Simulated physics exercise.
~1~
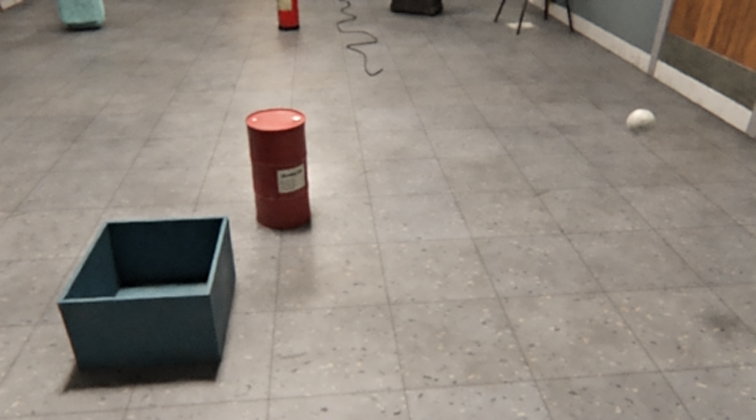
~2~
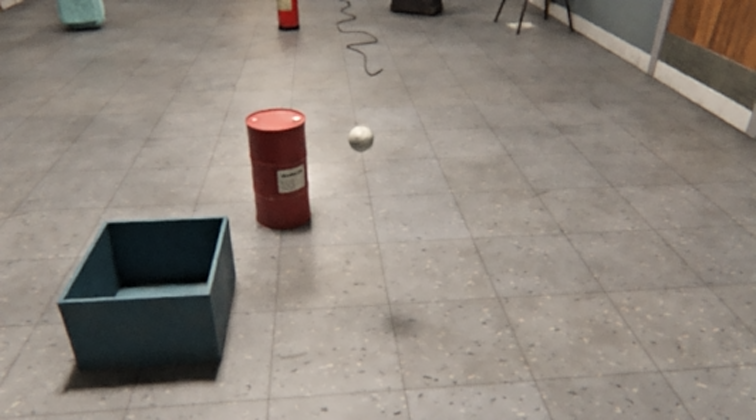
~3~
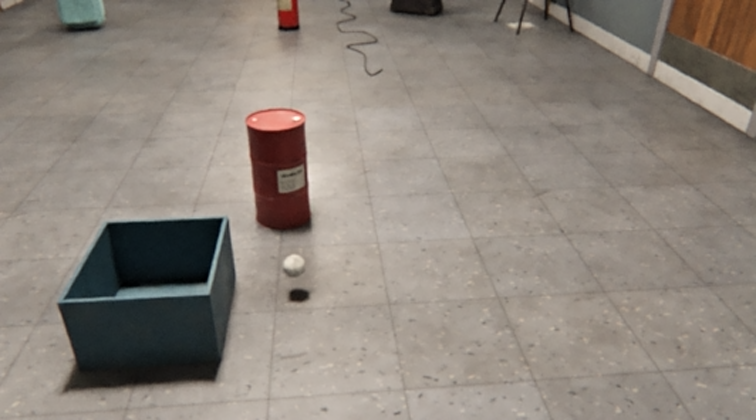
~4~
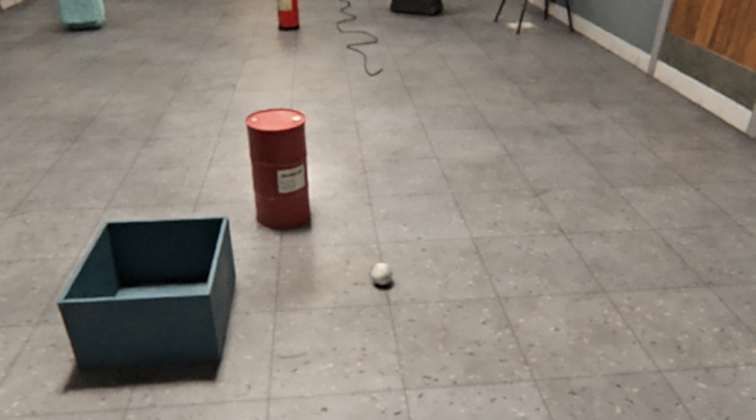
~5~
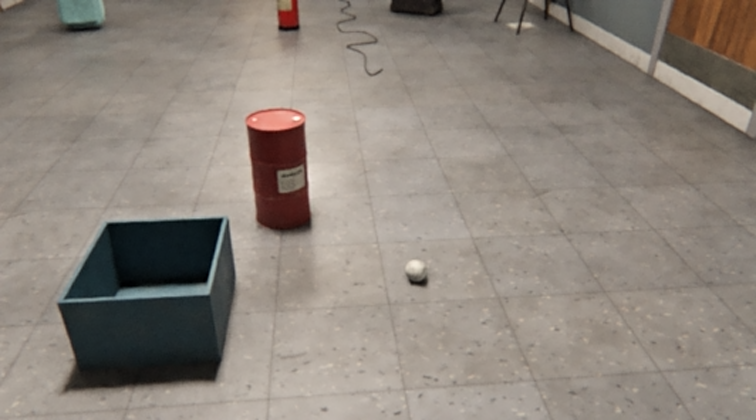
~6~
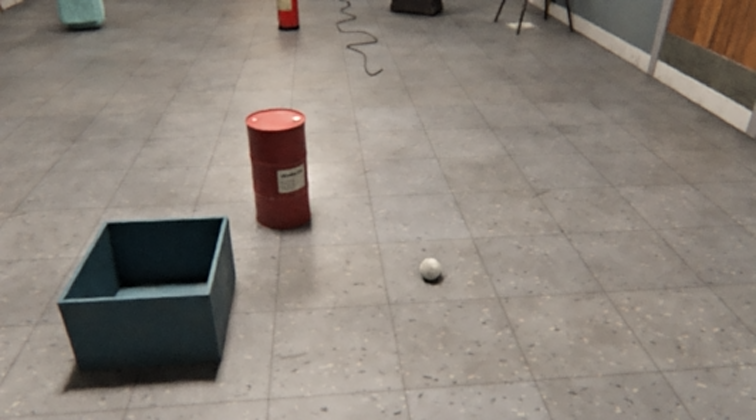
In the video, a white ball flies leftward across a gray tiled room toward an open, empty teal box, drops near the floor beside a red canister, then moves back to the right and ends on the floor outside the box, while the canister stays in place.
